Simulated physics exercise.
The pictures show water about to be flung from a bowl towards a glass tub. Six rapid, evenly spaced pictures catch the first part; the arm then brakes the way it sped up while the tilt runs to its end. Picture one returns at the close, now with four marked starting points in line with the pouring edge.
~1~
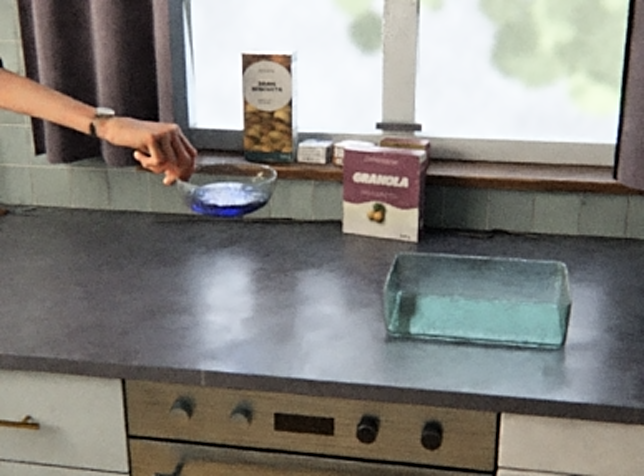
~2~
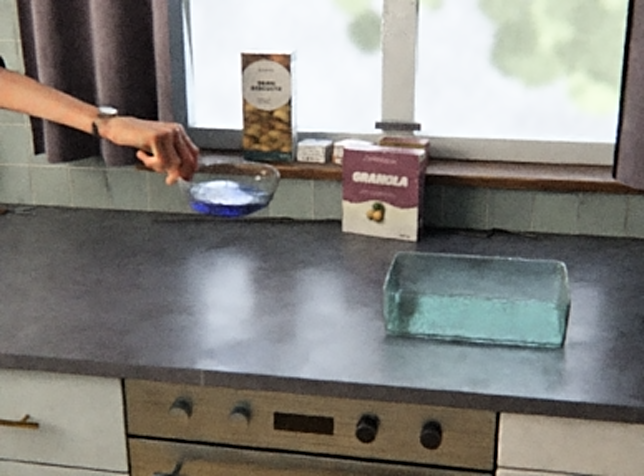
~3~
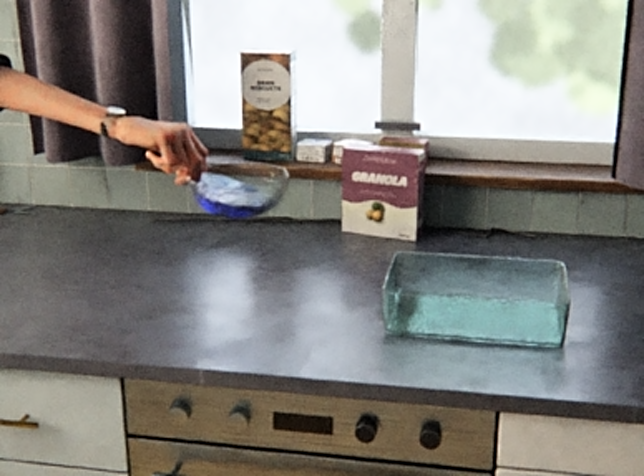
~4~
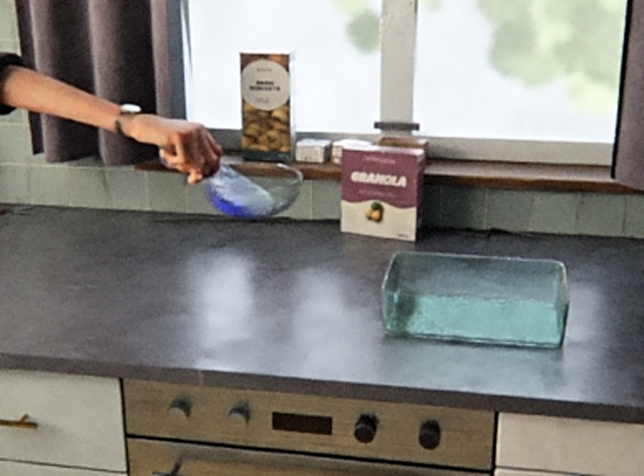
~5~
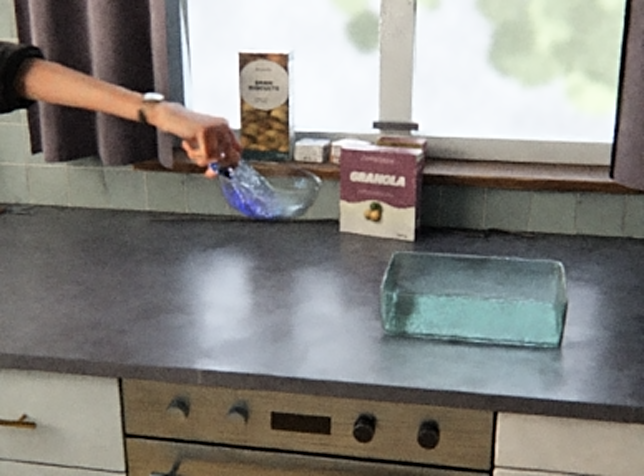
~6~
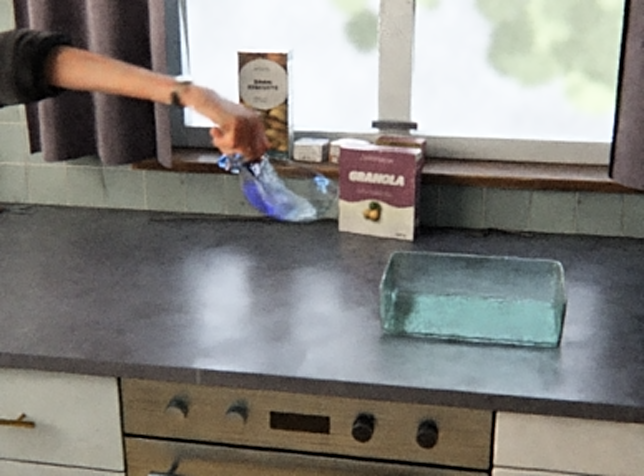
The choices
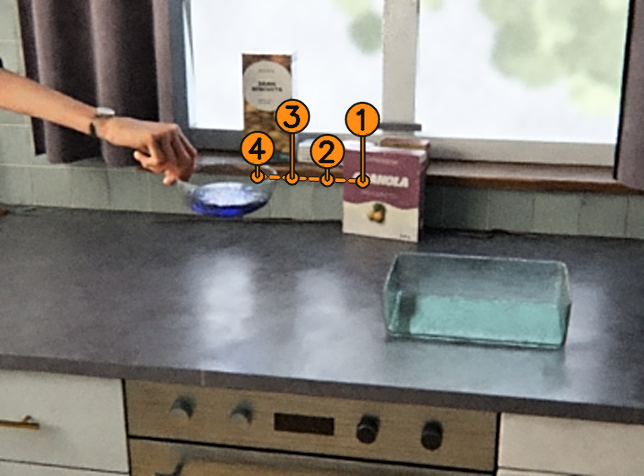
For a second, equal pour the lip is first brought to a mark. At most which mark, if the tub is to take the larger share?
3 will do.
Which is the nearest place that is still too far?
That is place 4.
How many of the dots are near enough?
Three of the four.
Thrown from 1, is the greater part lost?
No.
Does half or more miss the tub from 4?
Yes.
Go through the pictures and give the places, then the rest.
Upright, lip at (273, 177); tub from (385, 333) to (566, 346); nothing has left yet.
Upright, lip at (276, 176); nothing has left yet.
Upright, lip at (285, 176); nothing has left yet.
Upright, lip at (299, 179); water is over the rim, down to (214, 172).
Tipped about 8°, lip at (317, 185); water is over the rim, down to (237, 169).
Tipped about 20°, lip at (336, 195); water is over the rim, down to (241, 166).
On the marked copy, 1 at (362, 181); 2 at (327, 179); 3 at (292, 178); 4 at (257, 176).
For place 1, about 80 % lands in the tub, 5 % falls short and 14 % goes beside or beyond.
For place 2, about 73 % lands in the tub, 15 % falls short and 11 % goes beside or beyond.
For place 3, about 66 % lands in the tub, 25 % falls short and 9 % goes beside or beyond.
For place 4, about 25 % lands in the tub, 71 % falls short and 4 % goes beside or beyond.
